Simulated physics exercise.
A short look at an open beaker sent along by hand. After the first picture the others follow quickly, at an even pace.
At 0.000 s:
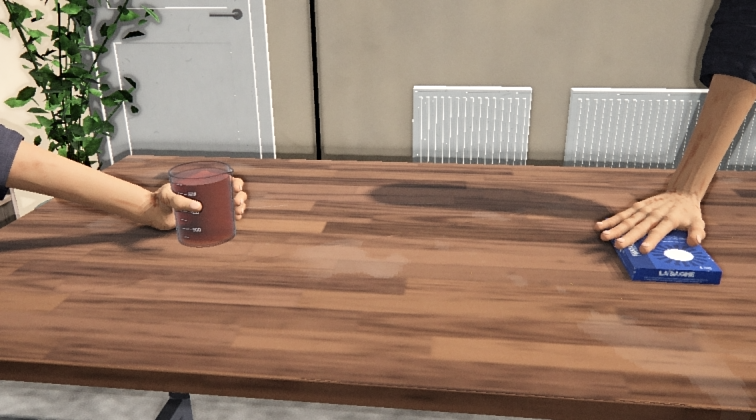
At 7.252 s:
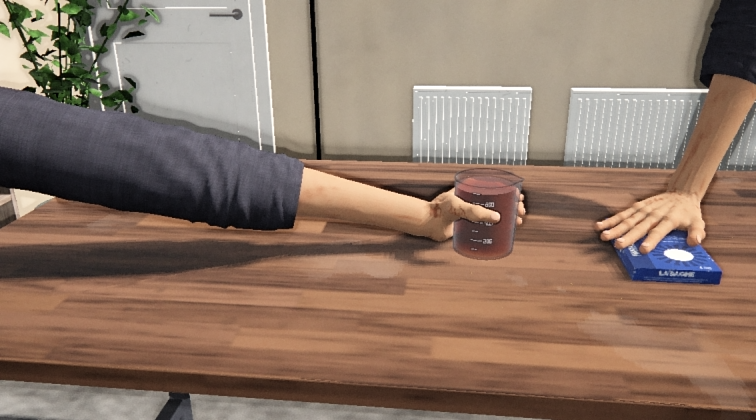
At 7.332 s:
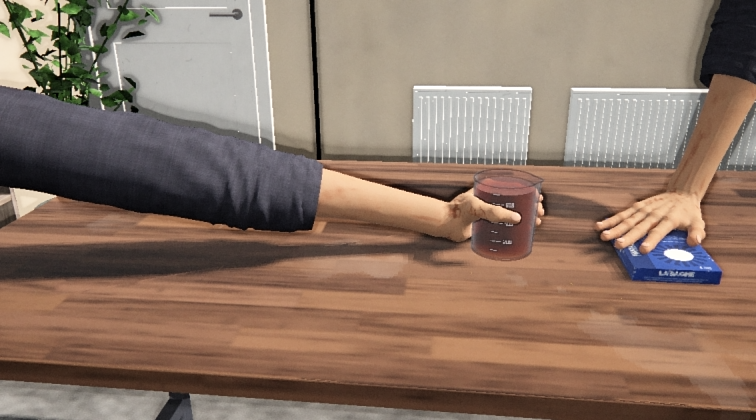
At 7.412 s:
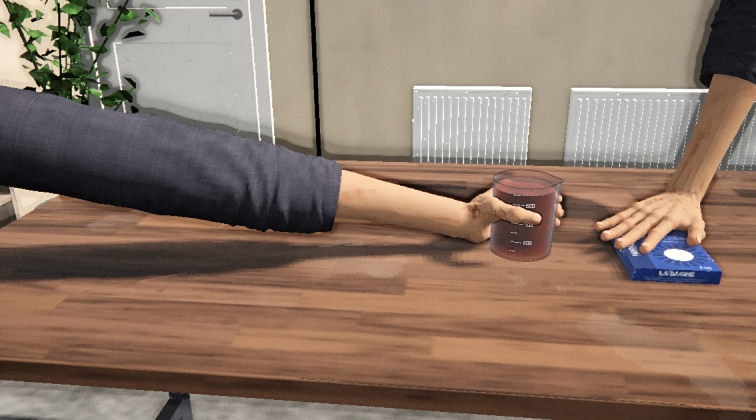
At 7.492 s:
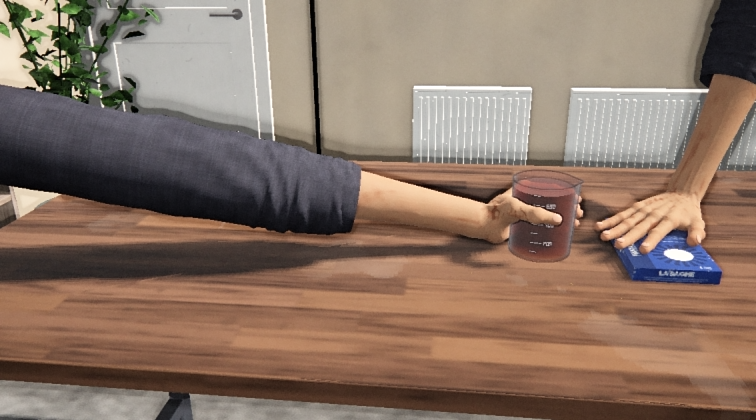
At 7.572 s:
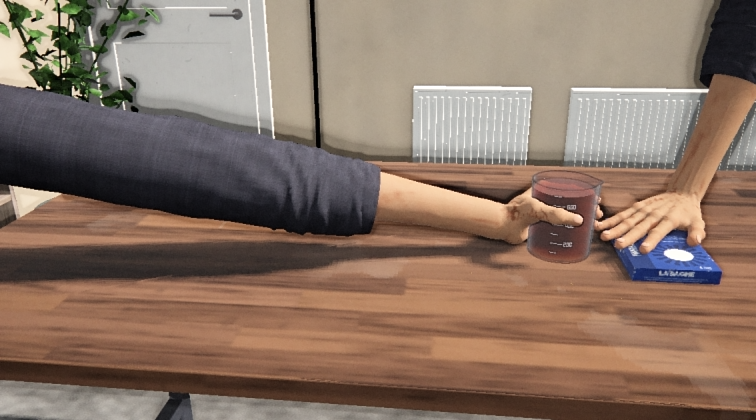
A nearly full beaker of reddish liquid being slid rightward across a wooden table by one hand, another hand resting on a blue packet.
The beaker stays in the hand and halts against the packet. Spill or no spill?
As it turns out, it loses some.
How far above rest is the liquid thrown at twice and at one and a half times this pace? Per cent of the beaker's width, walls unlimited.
Near 60 and 50 in a hundred.
Around 7.7 s, the beaker meets the packet.
Around 7.7 s, the iced tea surges up the wall; it has lost some.
Around 9.1 s, the beaker stands at the packet; it has lost some.
